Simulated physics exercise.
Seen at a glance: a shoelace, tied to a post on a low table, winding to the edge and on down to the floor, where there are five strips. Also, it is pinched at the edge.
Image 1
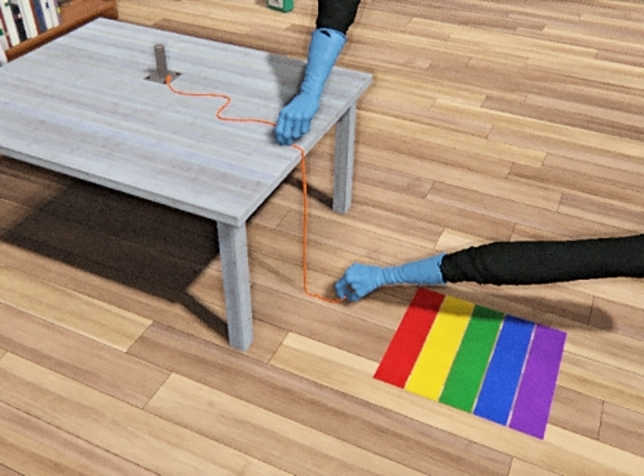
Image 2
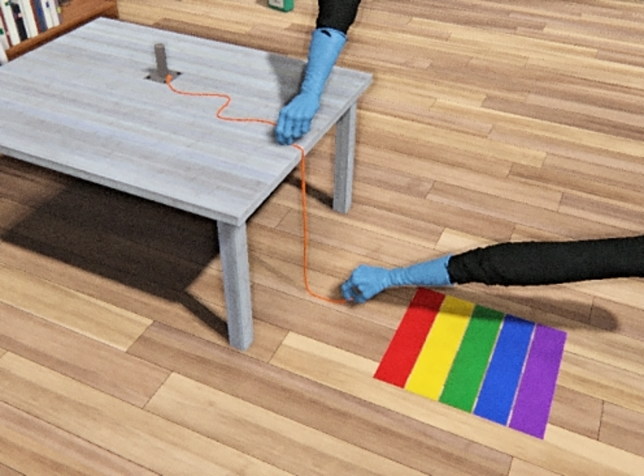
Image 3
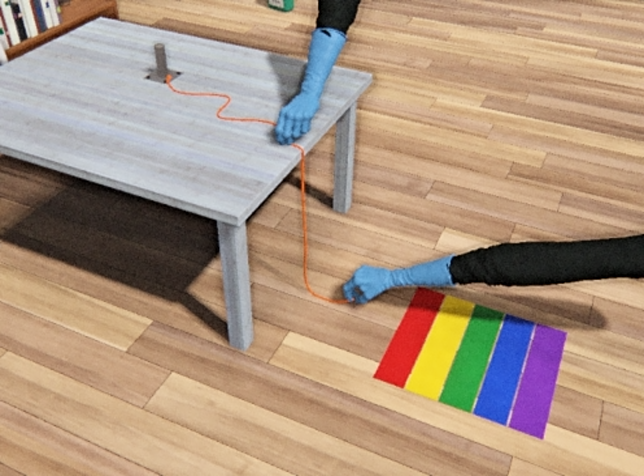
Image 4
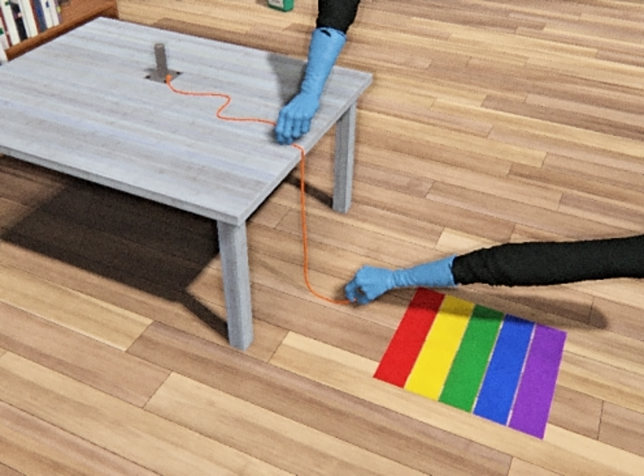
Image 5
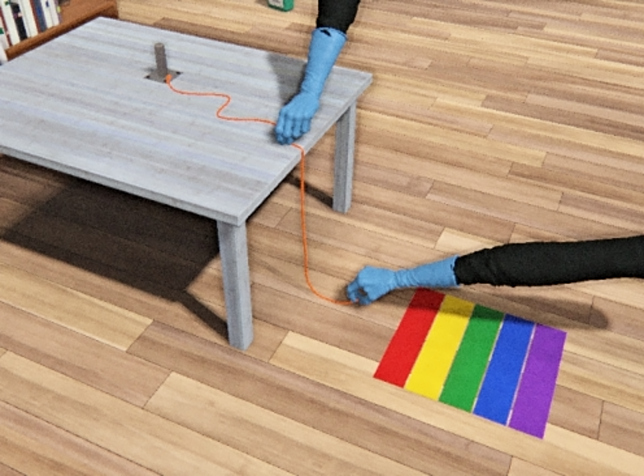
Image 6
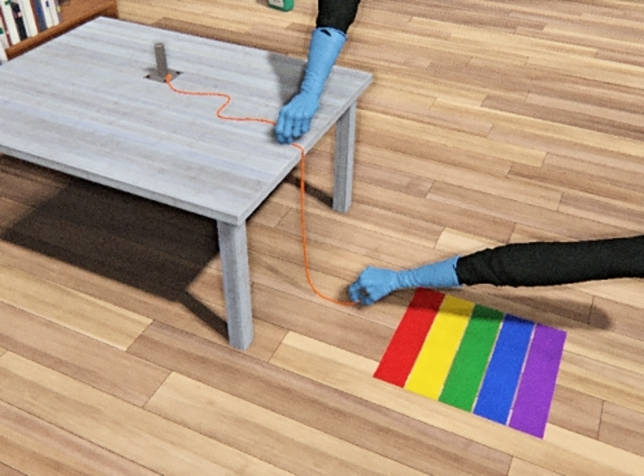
The clip shows an orange cord running from a post on a low grey table down to the floor, one blue-gloved hand pinching it at the edge while another, beside five coloured strips, shifts its end very slightly right.
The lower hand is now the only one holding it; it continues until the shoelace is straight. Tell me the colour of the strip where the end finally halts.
It halts over blue.
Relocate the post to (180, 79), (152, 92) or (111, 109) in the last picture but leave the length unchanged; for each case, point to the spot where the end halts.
In pixels, the answers are (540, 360), (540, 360) and (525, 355).
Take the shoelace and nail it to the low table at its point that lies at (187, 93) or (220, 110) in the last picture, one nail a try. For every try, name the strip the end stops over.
That would give blue the first time and green the second.
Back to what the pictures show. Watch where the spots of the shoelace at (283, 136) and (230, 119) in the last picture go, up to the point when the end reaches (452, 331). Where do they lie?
Point 1 - (313, 164); point 2 - (270, 123).
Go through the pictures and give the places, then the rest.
The first picture shows end (346, 297); red (397, 365); yellow (429, 376); green (462, 388); blue (496, 400); purple (531, 412).
The second picture shows end (352, 299); shoelace through (174, 90) (228, 103) (266, 122) (302, 160) (305, 225) (306, 280).
The third picture shows end (354, 299).
The fourth picture shows end (355, 300); shoelace through (174, 90) (228, 103) (266, 122) (302, 160) (304, 224) (306, 280).
The fifth picture shows end (357, 300).
The sixth picture shows end (359, 301); shoelace through (174, 90) (228, 102) (266, 121) (302, 160) (303, 223) (309, 281).
Soon after, end near (452, 331); over yellow.
After that, end near (491, 344); over green.
At the stop, end near (515, 352); over blue. It halts on the blue strip.
